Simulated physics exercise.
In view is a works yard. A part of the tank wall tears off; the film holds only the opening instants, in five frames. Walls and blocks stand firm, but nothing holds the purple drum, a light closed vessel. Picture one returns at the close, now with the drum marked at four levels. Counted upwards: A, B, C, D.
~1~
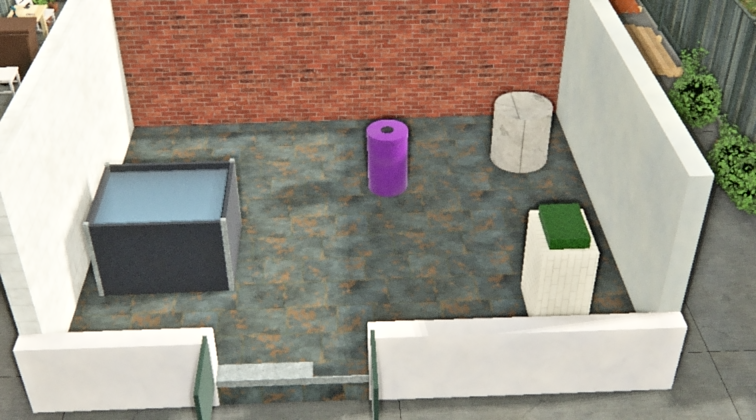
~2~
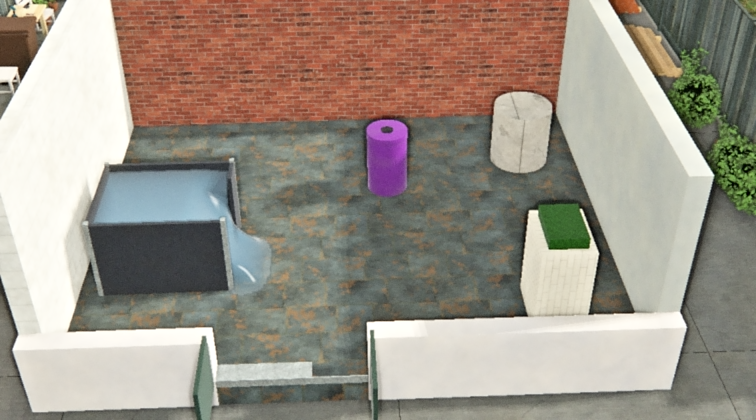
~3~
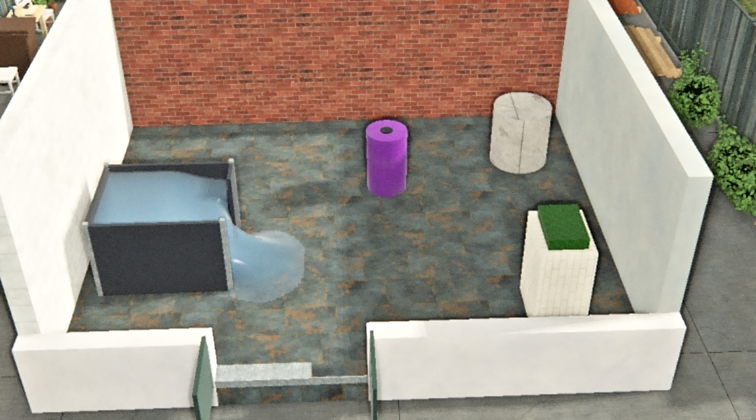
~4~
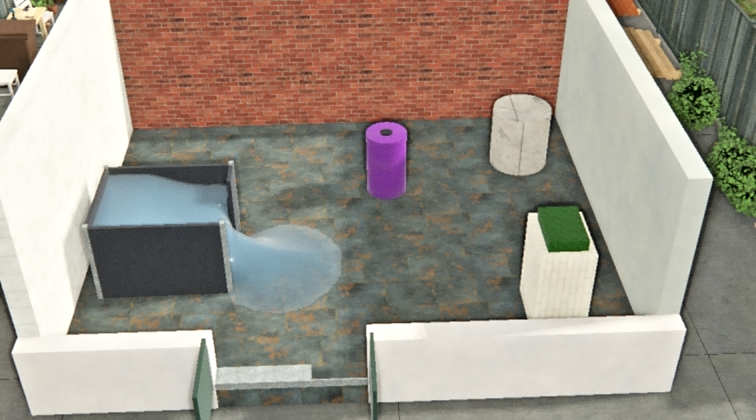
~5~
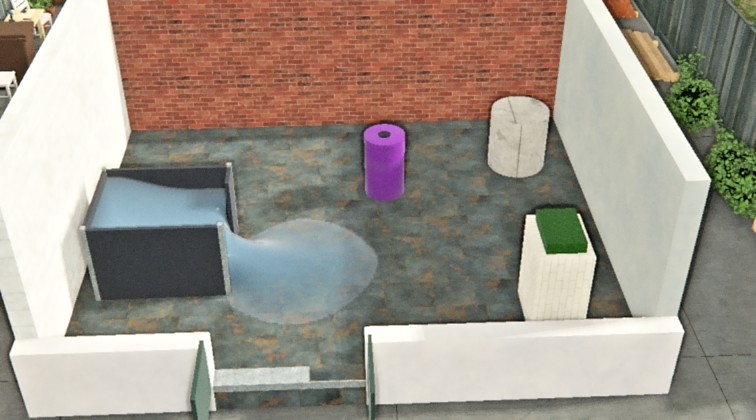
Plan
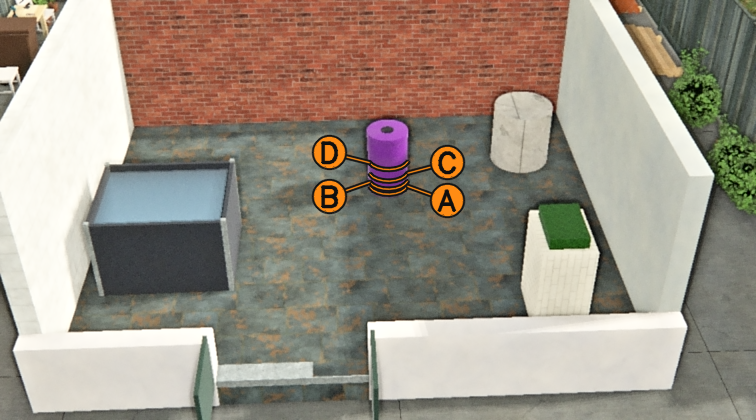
We see a walled yard with a full dark tank at left, a purple drum, a pale cylinder and a green-topped block; water pours from the tank's right side and spreads rightward across the paved ground in a widening pool.
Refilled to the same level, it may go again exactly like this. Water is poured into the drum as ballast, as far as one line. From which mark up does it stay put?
It is B.
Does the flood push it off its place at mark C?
No, not at all.
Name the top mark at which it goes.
Mark A.
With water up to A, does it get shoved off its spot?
Yes, it does.
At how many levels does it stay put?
Three.
On the marked copy, A at (389, 194); B at (389, 189); C at (389, 181); D at (389, 169); from the bottom up A, B, C, D.
If A is chosen, it is pushed about its own width away.
If B is chosen, it does not move.
If C is chosen, it does not move.
If D is chosen, it does not move.
